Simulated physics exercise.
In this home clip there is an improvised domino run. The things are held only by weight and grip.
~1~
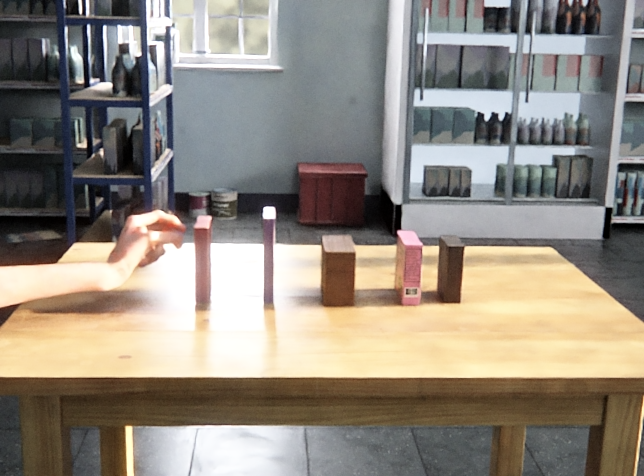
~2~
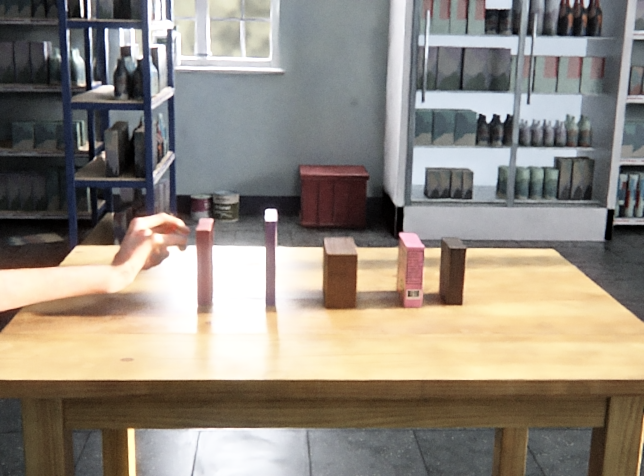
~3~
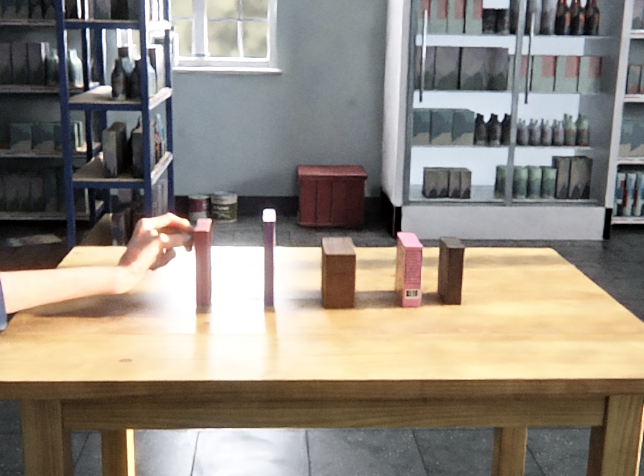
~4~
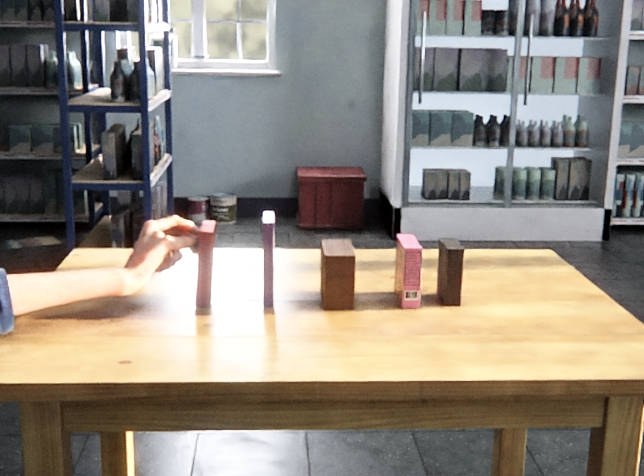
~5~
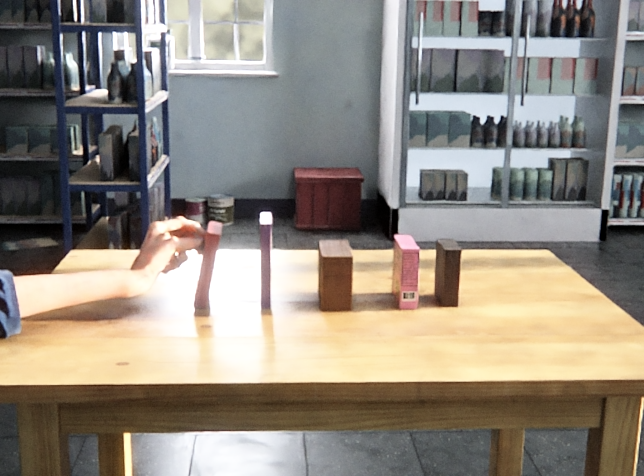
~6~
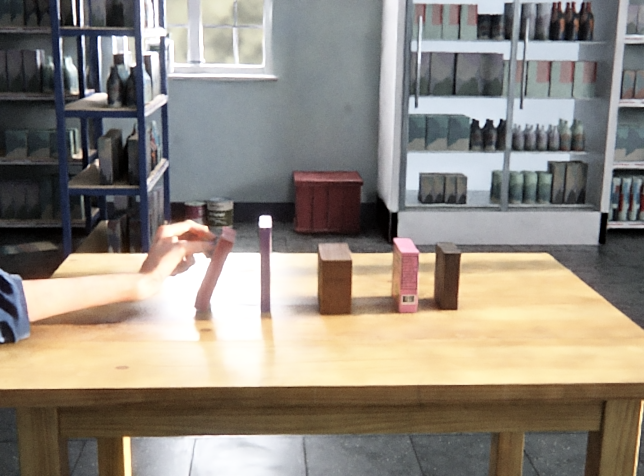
A hand reaching in from the left touches a slim red board standing upright at the near-left end of a spaced row on a pale wooden table. To its right stand a thin purple board, a wider brown block, a pink packet and a dark brown board, with shelves and a window behind. The fingers push the red board's top rightward, tilting it, while the view shifts very slightly.
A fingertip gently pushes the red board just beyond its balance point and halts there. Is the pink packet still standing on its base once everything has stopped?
Yes, stands tall.
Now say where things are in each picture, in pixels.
In the first picture, pink packet (408, 267); purple board (269, 255).
In the second picture, purple board (271, 257); brown board (339, 272).
In the third picture, purple board (269, 258); brown board (338, 272).
In the fourth picture, red board 4° over; purple board (269, 259); brown board (337, 274).
In the fifth picture, red board 11° over; purple board (266, 260); brown board (335, 275).
In the sixth picture, red board 22° over; pink packet (405, 275); purple board (265, 264).
Then, 0.10 s on from there, red board 44° over.
Then, 0.20 s on from there, red board 60° over; purple board turned 20° from how it was put.
Then, 0.30 s on from there, red board 73° over; purple board turned 37° from how it was put.
In the end, toppled on the table, purple board; the other 2 unmoved. At the end, from the last picture's camera, pink packet near (405, 275).
